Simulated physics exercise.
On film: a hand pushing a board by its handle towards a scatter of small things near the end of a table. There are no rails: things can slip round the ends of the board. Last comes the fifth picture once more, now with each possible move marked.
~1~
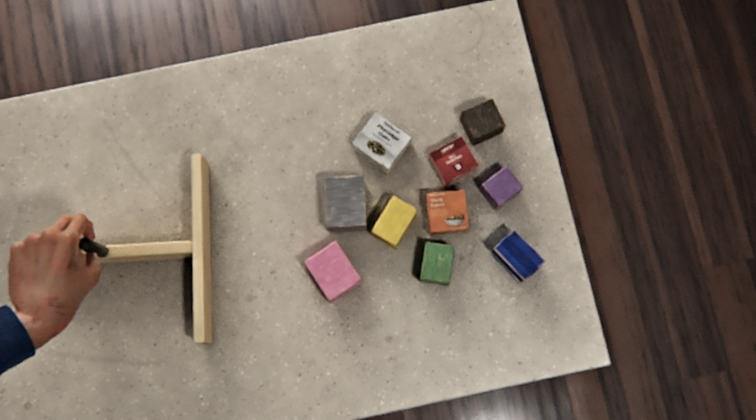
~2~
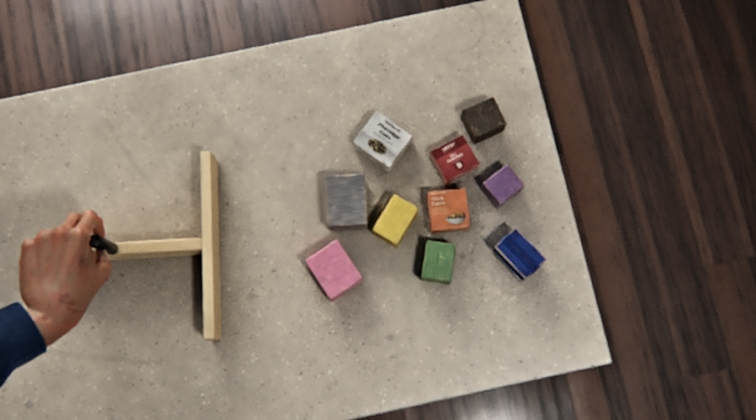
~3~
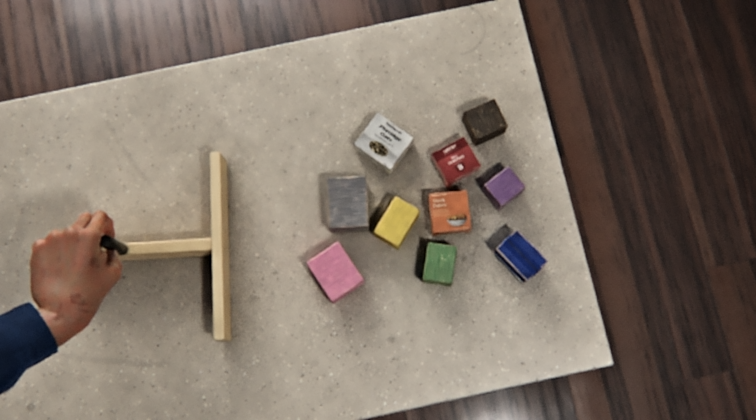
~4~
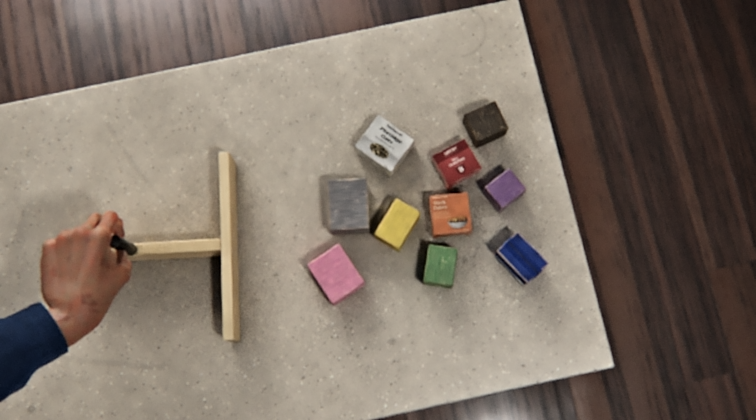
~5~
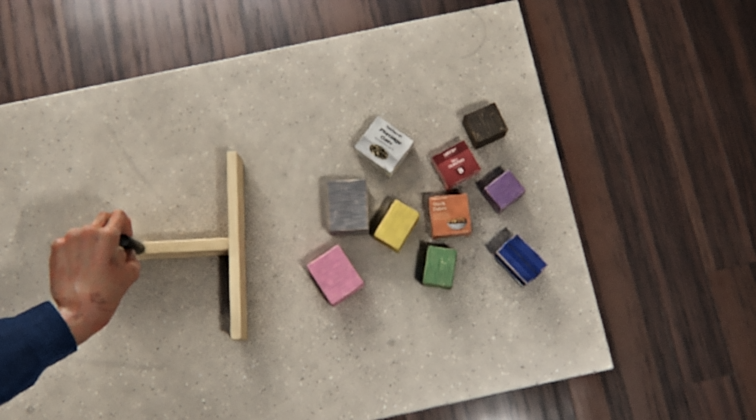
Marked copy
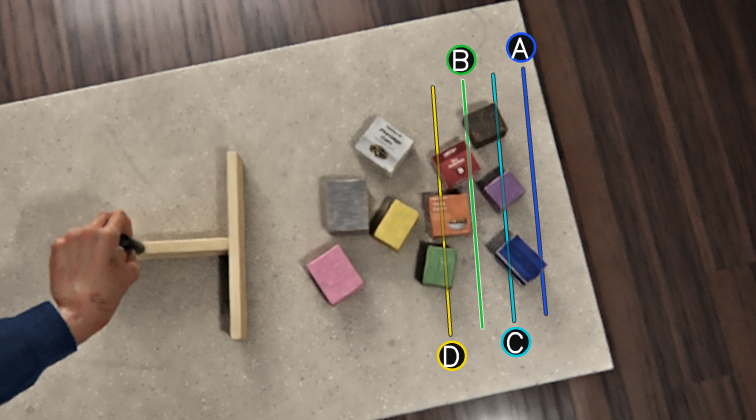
A hand slides a wooden board slowly right across a table toward scattered coloured blocks.
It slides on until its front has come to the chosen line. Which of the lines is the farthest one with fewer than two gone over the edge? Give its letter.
At B, and not beyond.
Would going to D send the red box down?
No.
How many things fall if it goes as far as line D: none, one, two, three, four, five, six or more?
In all, none.
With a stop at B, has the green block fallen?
No.
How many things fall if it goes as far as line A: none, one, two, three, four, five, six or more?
In all, six or more.
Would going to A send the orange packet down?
Yes.
On the marked copy, A at (534, 188); B at (472, 201); C at (503, 194); D at (441, 207).
Taking B. A third of the way, board (320, 225); pink block (350, 278); purple block (504, 192).
Two thirds of the way, board (405, 207); purple block (513, 188); blue box (527, 265).
When it is over, board (471, 193); purple block (548, 178); blue box (572, 277); none fallen.
As for the rest, A drops eight; C drops five; D is within the limit but short.
